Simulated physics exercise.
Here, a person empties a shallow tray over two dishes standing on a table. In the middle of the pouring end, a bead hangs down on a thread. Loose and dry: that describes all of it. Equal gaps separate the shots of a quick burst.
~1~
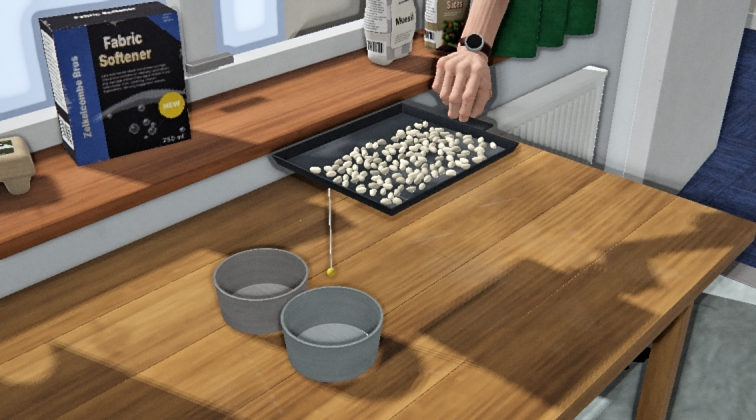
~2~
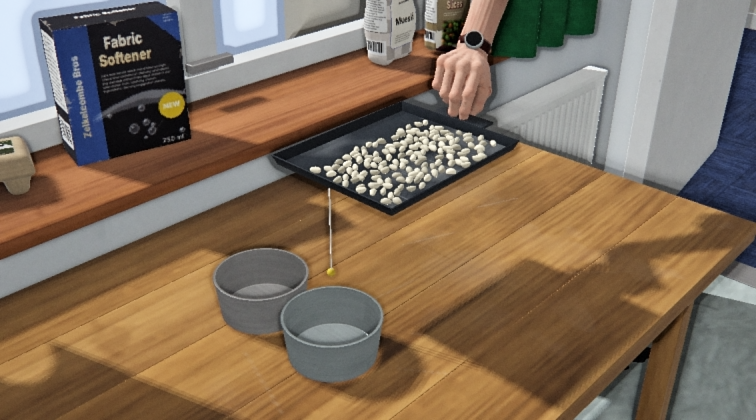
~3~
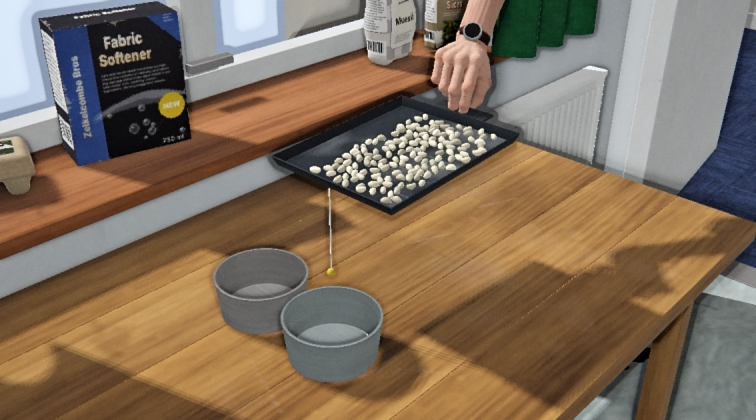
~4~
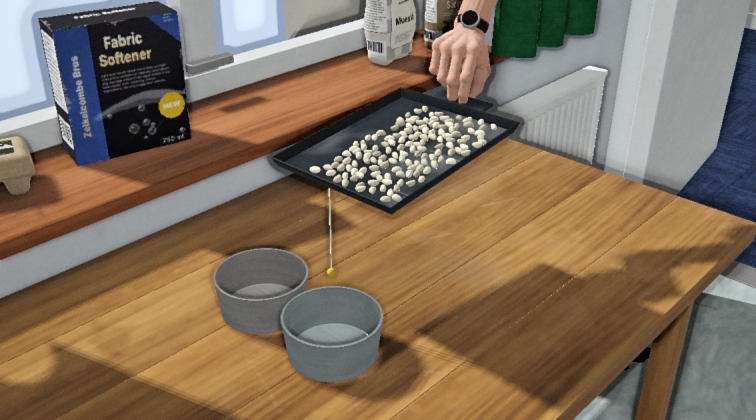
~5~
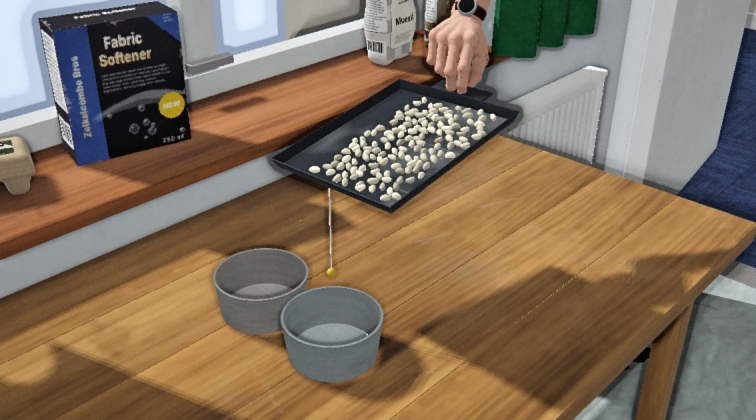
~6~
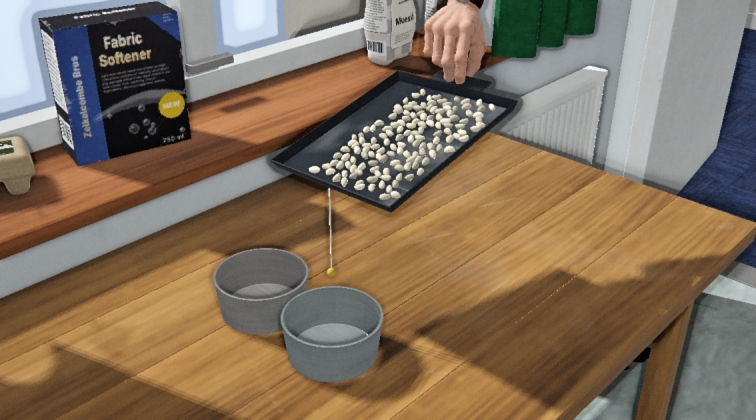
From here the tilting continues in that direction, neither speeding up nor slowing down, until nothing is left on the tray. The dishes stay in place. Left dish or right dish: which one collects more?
I expect the left-side dish to gain more.
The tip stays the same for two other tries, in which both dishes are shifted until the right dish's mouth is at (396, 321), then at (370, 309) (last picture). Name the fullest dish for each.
Result for the first try: The dish on the left side; for the second: The dish on the left side.
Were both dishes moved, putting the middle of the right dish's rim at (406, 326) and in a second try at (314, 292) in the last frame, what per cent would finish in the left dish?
Around 30 % followed by around 40 %.
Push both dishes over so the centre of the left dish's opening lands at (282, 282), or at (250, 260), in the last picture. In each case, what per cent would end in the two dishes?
Close to 80 per cent, followed by close to 90 per cent.
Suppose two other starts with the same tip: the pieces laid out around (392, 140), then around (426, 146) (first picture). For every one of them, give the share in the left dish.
First case: Close to 80 %; second case: Close to 60 %.
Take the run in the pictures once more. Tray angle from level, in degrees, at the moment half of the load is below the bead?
The angle is roughly 90° at that point.
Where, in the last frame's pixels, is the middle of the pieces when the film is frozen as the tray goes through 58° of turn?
Check around (317, 173) in the last picture.
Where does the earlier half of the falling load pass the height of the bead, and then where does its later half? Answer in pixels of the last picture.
Earlier portion about (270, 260); later portion about (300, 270).
Soon after the last picture, tray tipped steeply; most on the tray; a stray few in the left dish; a stray few outside both; a small part in the air.
A little later, tray tipped right over; a small part on the tray; a small part in the right dish; about half in the left dish; a small part outside both; about a quarter in the air.
Later still, tray tipped past a quarter turn; about a quarter in the right dish; about two thirds in the left dish; a small part outside both.
At rest, tray tipped past a quarter turn; about a quarter in the right dish; about two thirds in the left dish; a small part outside both.
